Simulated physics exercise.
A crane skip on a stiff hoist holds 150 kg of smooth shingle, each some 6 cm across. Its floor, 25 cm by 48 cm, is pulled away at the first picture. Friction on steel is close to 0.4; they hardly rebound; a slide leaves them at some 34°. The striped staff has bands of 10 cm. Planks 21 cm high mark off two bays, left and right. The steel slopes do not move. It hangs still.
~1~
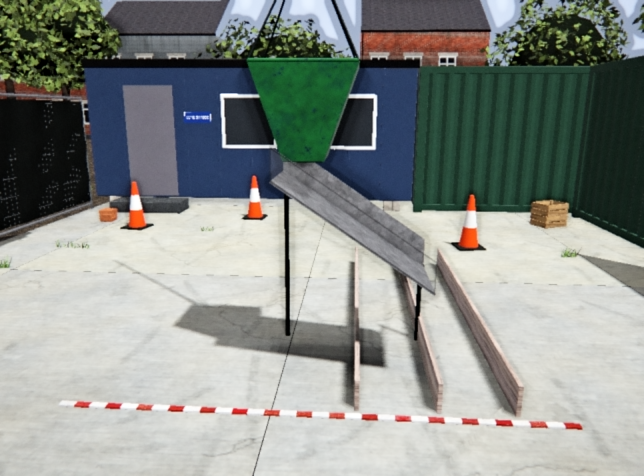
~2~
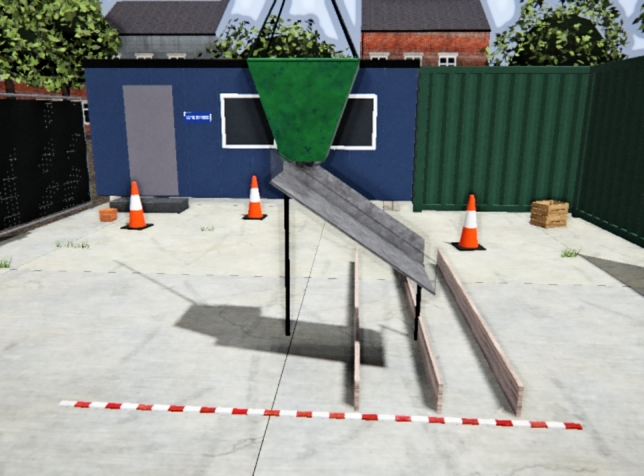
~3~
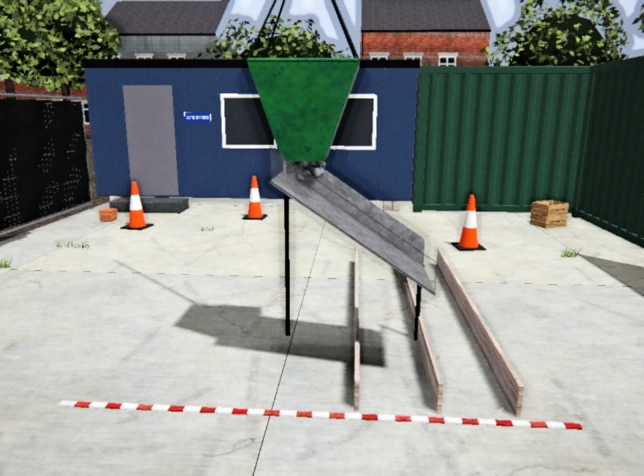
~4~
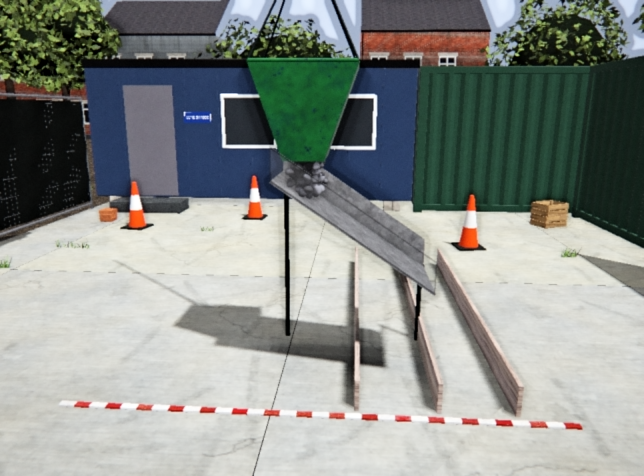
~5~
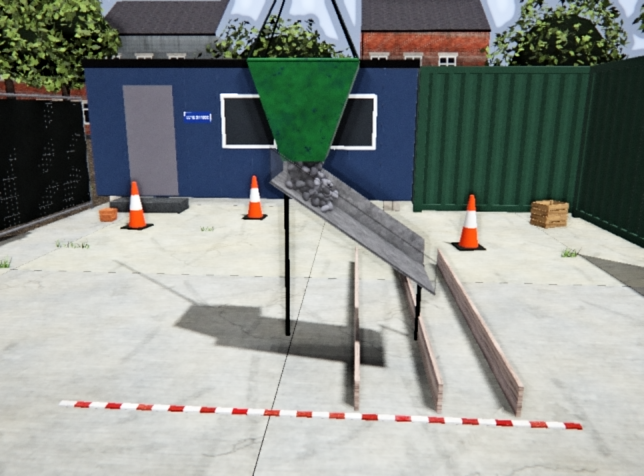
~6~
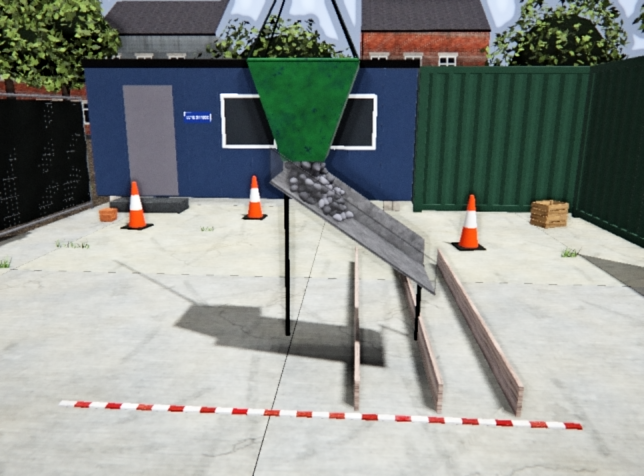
A green hopper hung still above a sloping grey metal chute in a concrete yard, then grey lumps came out of its bottom and slid down the upper part of the chute toward the right.
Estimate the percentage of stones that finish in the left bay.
Close to 0 in a hundred.
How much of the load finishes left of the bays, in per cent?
About 0 per cent.
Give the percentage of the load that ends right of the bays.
Some 45 per cent of the load.
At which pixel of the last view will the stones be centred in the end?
Their middle is at about (487, 366).
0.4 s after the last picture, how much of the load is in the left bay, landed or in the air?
Some 0 per cent.
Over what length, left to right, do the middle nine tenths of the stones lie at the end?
Roughly 120 cm.
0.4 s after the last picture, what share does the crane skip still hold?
About 35 per cent.
Then, 0.4 s after the last picture, 35 % in the crane skip, 61 % on the steel, 1 % falling or lying in the left bay, 3 % falling or lying in the right bay; the stones farthest right are at (458, 297).
Then, 0.8 s after the last picture, 2 % in the crane skip, 62 % on the steel, 1 % falling or lying in the left bay, 27 % falling or lying in the right bay, 7 % falling or lying right of the bays; the stones farthest right are at (557, 364).
Then, 1.4 s after the last picture, 0 % in the crane skip, 15 % on the steel, 1 % falling or lying in the left bay, 54 % falling or lying in the right bay, 30 % falling or lying right of the bays.
Then, 2.3 s after the last picture, 0 % in the crane skip, 57 % falling or lying in the right bay, 43 % falling or lying right of the bays.
Then, 4.2 s after the last picture, 0 % in the crane skip, 57 % in the right bay, 43 % right of the bays.
